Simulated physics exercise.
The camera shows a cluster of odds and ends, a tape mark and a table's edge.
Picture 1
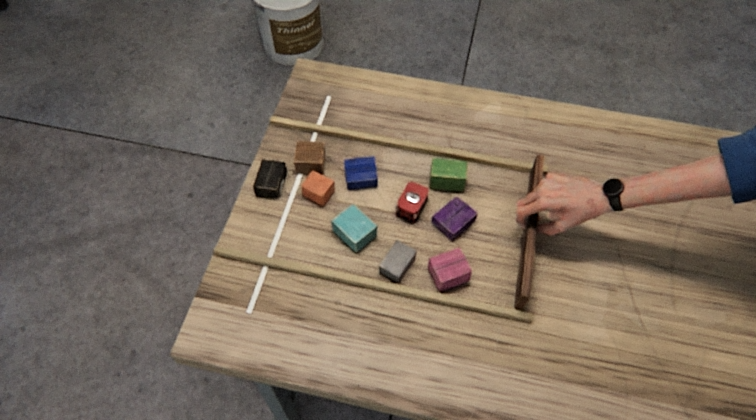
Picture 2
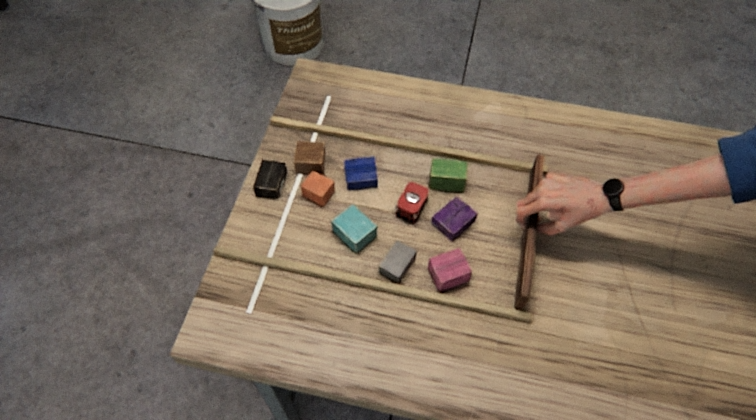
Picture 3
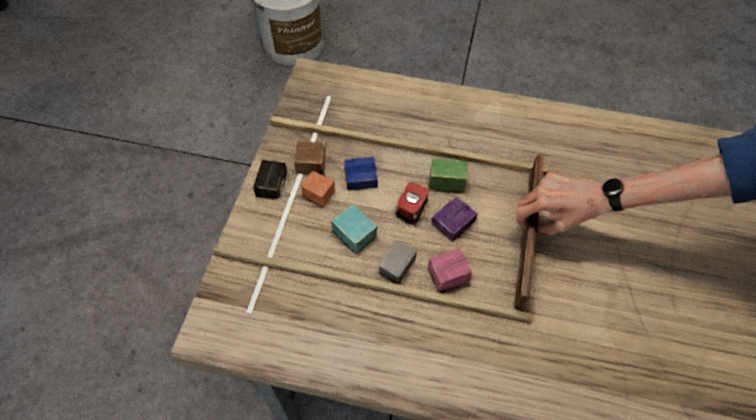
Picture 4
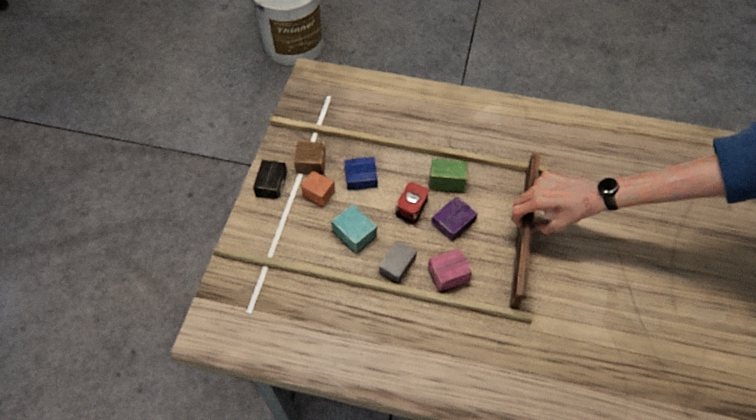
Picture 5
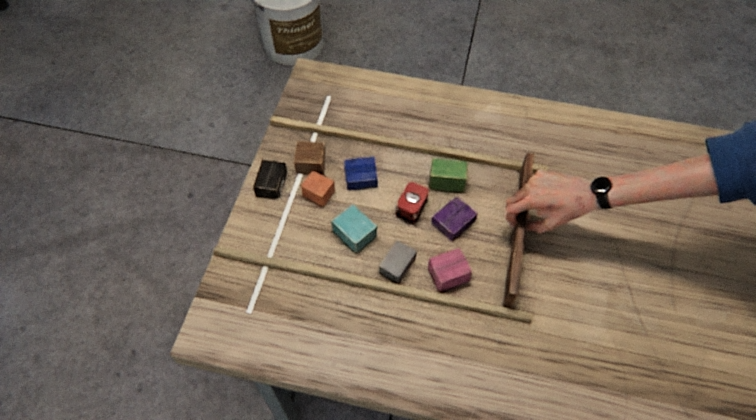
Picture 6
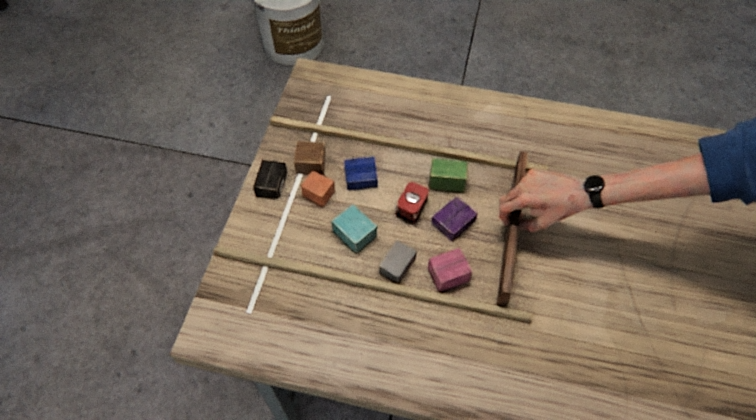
The clip opens on colourful blocks and small boxes scattered between two thin rods on a wooden table, with a white tape line at left and a hand gripping a dark board at right. The hand holds nearly still, then slides the board slightly left, while the blocks stay put.
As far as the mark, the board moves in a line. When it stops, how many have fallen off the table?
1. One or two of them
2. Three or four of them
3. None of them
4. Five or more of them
Option 2: Three or four of them.
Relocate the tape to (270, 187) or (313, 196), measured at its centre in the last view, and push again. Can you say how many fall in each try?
Try by try, 7 and 2.
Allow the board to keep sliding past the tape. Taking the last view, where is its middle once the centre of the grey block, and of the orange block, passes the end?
Grey block: (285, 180); orange block: (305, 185).
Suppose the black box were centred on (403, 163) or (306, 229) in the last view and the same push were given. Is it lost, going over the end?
In turn it holds its place, then goes down.
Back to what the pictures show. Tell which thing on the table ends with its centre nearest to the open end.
The blue box.
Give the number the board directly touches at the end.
The number is 3.
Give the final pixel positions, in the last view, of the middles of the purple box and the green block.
Final positions: Near (281, 185); near (291, 144).
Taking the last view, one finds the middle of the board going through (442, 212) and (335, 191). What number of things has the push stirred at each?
The counts are 5 and 10.
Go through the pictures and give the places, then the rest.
The first picture shows black box (270, 179); brown block (310, 158); orange block (318, 188); board (530, 229); tape (294, 192).
The second picture shows brown block (310, 158); turquoise block (355, 228).
The third picture shows orange block (318, 188); red case (412, 203).
The fourth picture shows black box (271, 179); pink box (449, 270).
The fifth picture shows brown block (310, 158); green block (448, 175).
The sixth picture shows black box (271, 179); brown block (310, 158); orange block (318, 188); board (512, 226); tape (294, 192).
Soon after, none off yet; black box at rest near (271, 179); brown block at rest near (310, 158); orange block at rest near (318, 188).
At rest, the number that fall off is three or four; fallen, orange block, brown block and black box.
